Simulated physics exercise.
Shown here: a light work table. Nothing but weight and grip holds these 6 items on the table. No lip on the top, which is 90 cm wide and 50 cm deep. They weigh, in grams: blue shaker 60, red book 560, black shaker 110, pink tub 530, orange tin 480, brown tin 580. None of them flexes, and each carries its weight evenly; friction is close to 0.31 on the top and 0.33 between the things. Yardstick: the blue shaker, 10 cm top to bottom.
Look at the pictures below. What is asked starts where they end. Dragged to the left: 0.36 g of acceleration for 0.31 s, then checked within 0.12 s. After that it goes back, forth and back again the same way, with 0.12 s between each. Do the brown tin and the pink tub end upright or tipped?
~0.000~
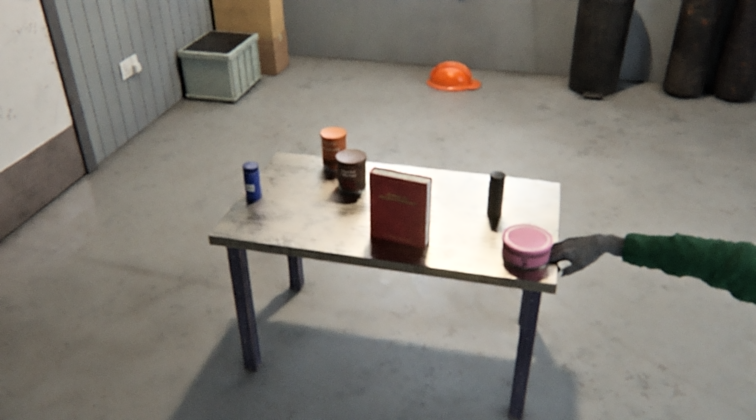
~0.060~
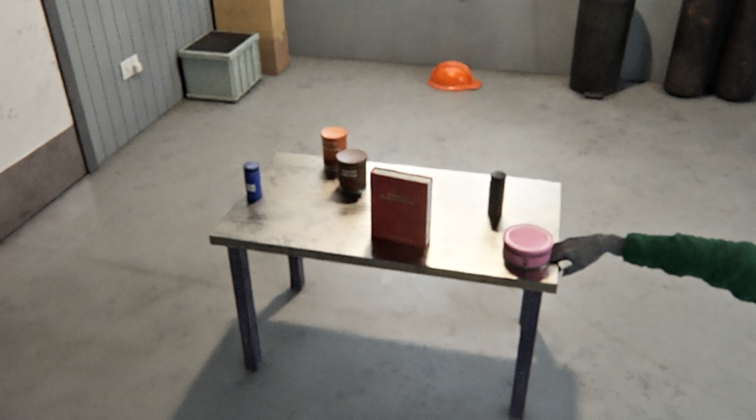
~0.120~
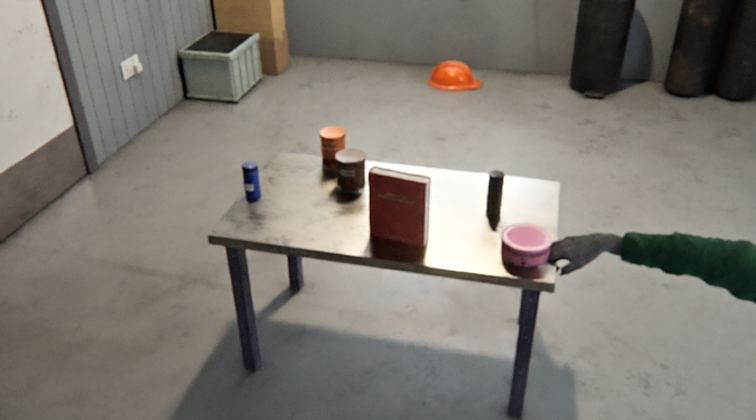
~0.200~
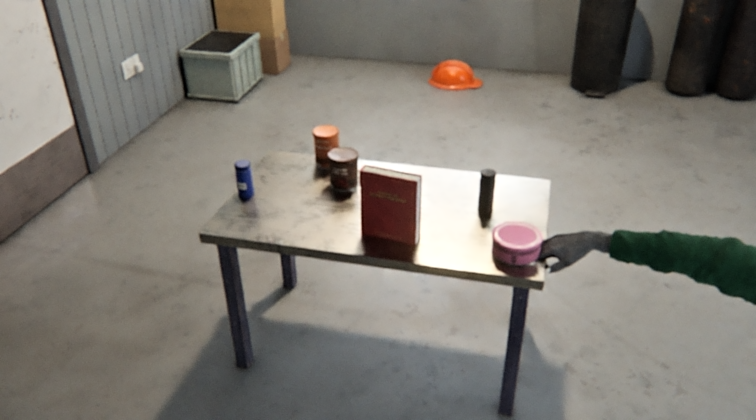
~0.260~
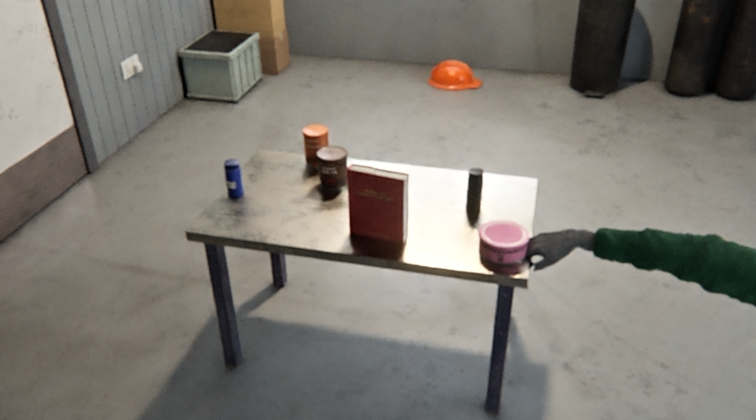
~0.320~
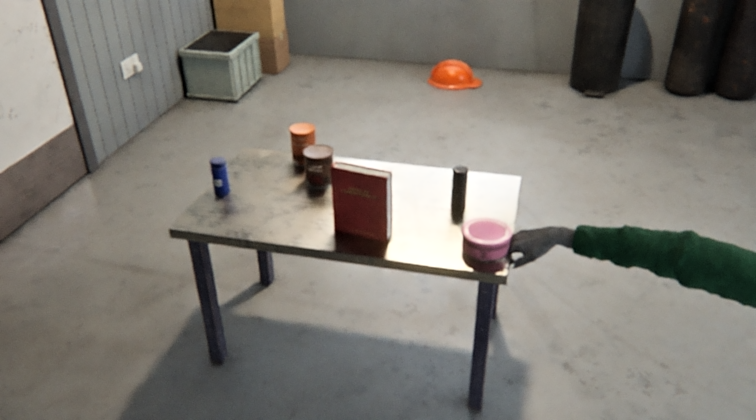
Result: Brown tin: Standing; pink tub: Standing.
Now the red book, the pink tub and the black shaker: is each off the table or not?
Red book: Stays in bounds; pink tub: Stays in bounds; black shaker: Stays in bounds.
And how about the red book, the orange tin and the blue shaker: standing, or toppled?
The red book keeps standing; the orange tin falls over; the blue shaker falls over.
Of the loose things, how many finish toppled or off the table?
Total count: 2.
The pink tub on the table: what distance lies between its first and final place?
15 cm.
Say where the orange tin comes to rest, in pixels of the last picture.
(265, 271).
After 0.72 s, table shifted 22 cm; blue shaker now off the table; pink tub moved 10 cm near (405, 229); brown tin moved 10 cm near (253, 159).
After 1.42 s, table shifted 11 cm; pink tub moved 7 cm near (454, 236); brown tin moved 7 cm near (294, 164); orange tin moved 7 cm.
After 2.02 s, table shifted 8 cm; orange tin now off the table; brown tin moved 20 cm near (262, 160); pink tub moved 21 cm near (414, 230).
In the end (2.8 s), off the table and tipped over, blue shaker and orange tin; not toppled but over 5 cm from the start, red book, black shaker, pink tub and brown tin. In the last view, brown tin near (307, 165), pink tub near (468, 237).
